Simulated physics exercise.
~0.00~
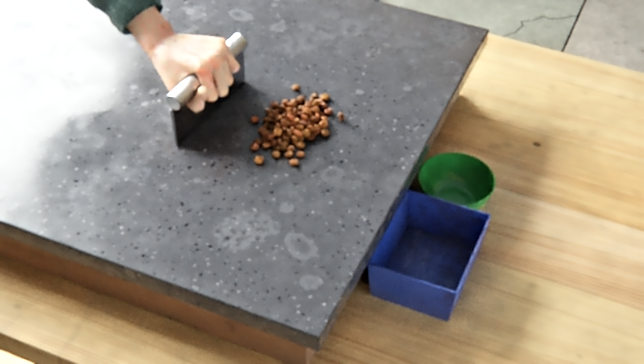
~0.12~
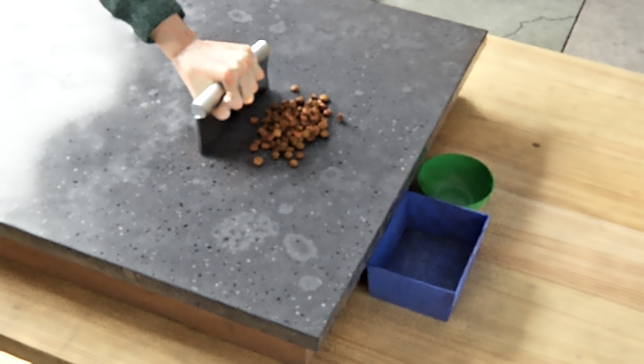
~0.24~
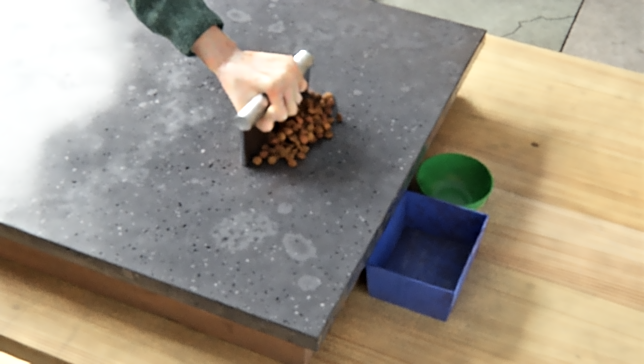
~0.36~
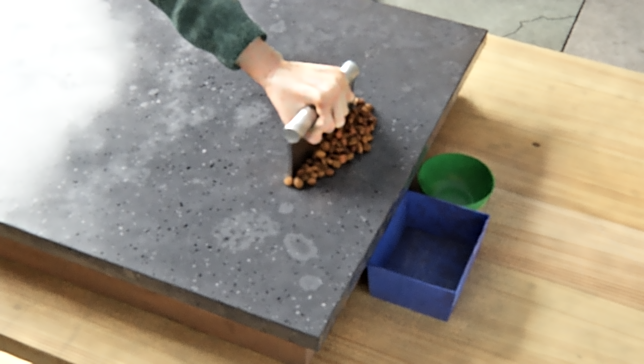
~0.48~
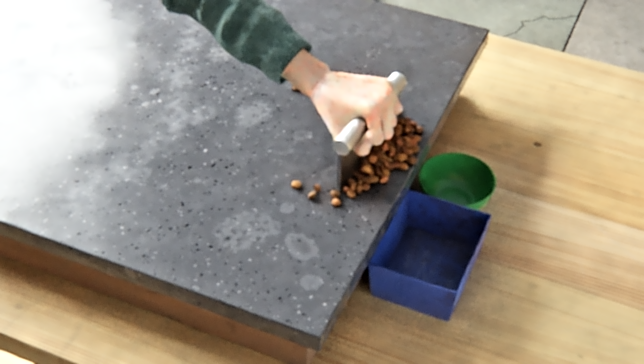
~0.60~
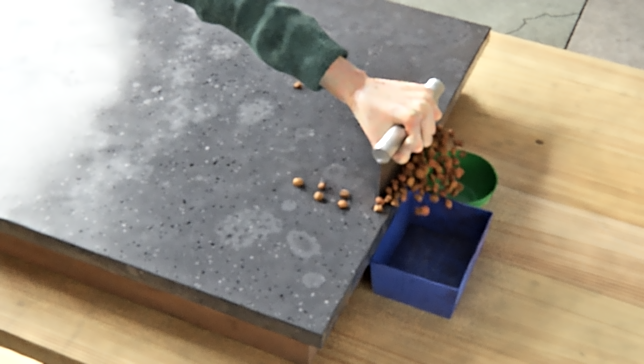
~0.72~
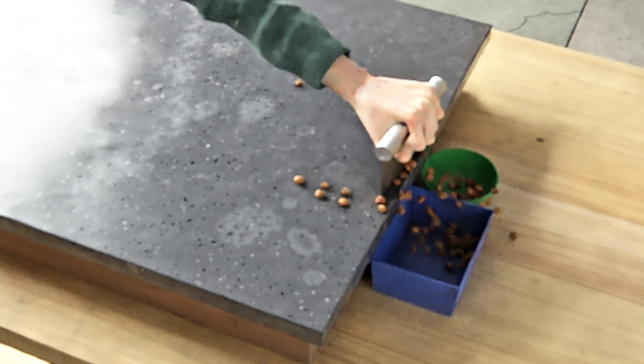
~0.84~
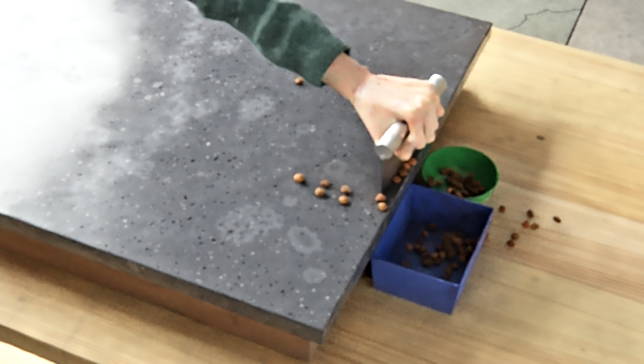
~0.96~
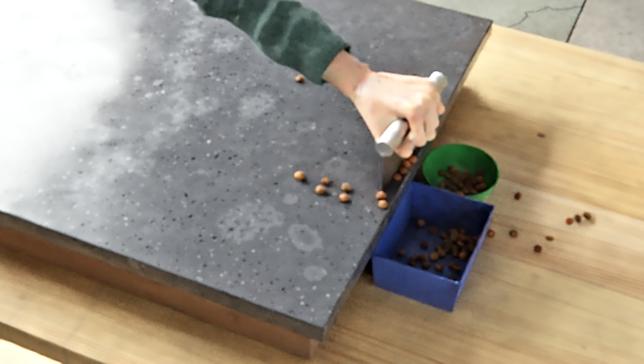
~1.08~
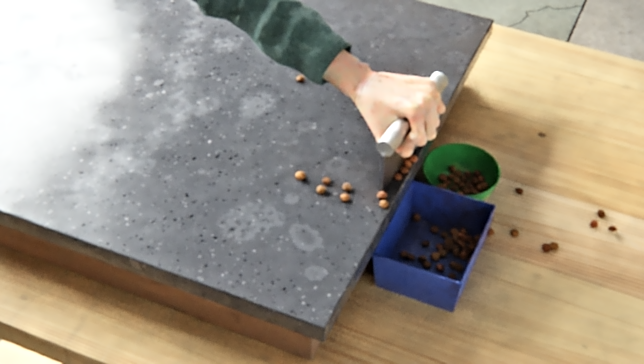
At first, a hand in a dark green sleeve holds a scraper to the left of a loose pile of brown kibble on a dark speckled slab. The hand pushes the scraper rightward, gathering the bits against its blade and driving them toward the edge, while a few slip out behind. At the edge the scraper halts, and the kibble spills over toward a green bowl and a blue tin below. Many bits land in both containers, while others scatter rightward across the wooden surface. Finally, the hand stays at the edge, with some bits still left on the slab.
